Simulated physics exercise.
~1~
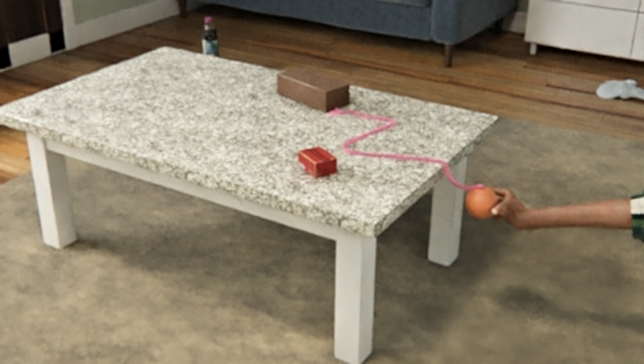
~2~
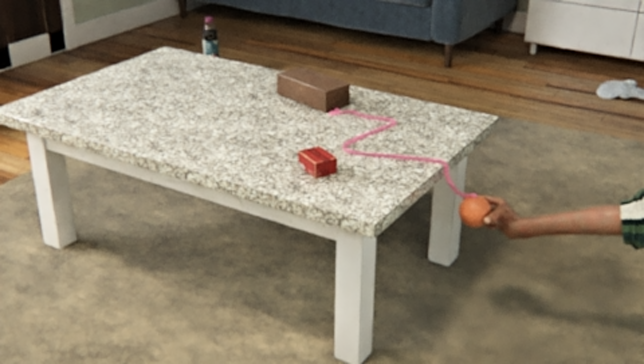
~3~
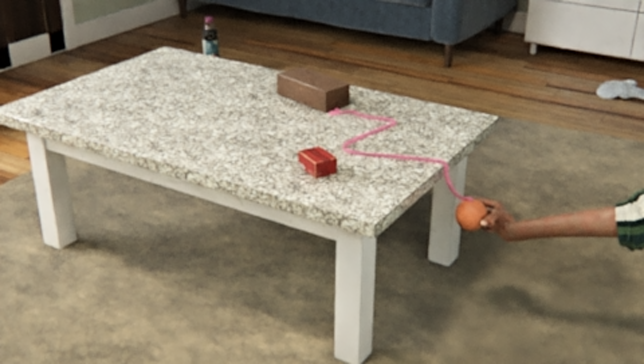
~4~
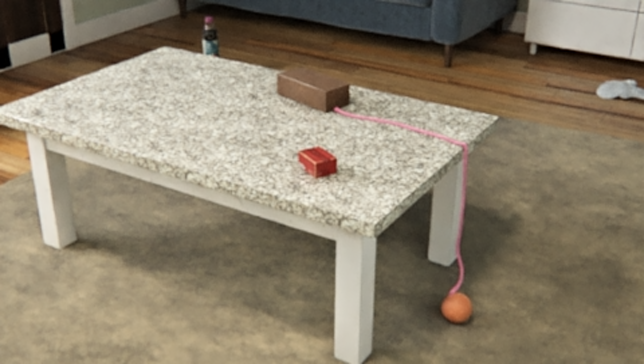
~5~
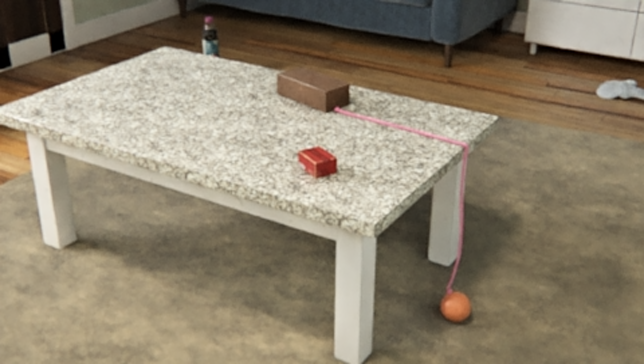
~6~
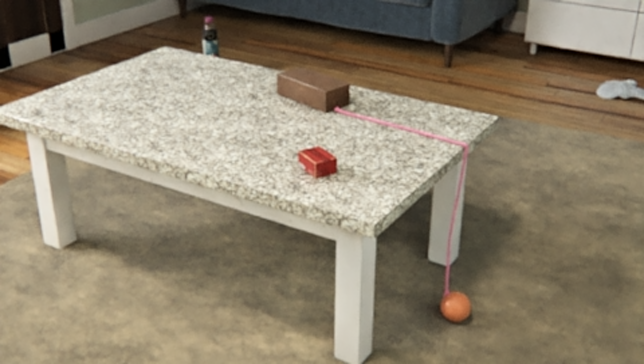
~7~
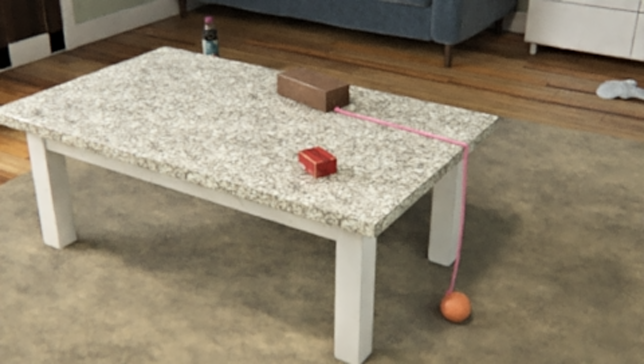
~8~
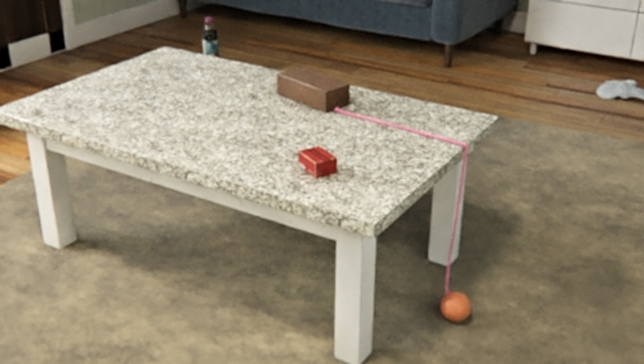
A hand held an orange tied to a slack pink ribbon beside a speckled table, then let go, and the orange dropped to the floor, pulling the ribbon straight, while the brown brick and small red box stayed put on top.
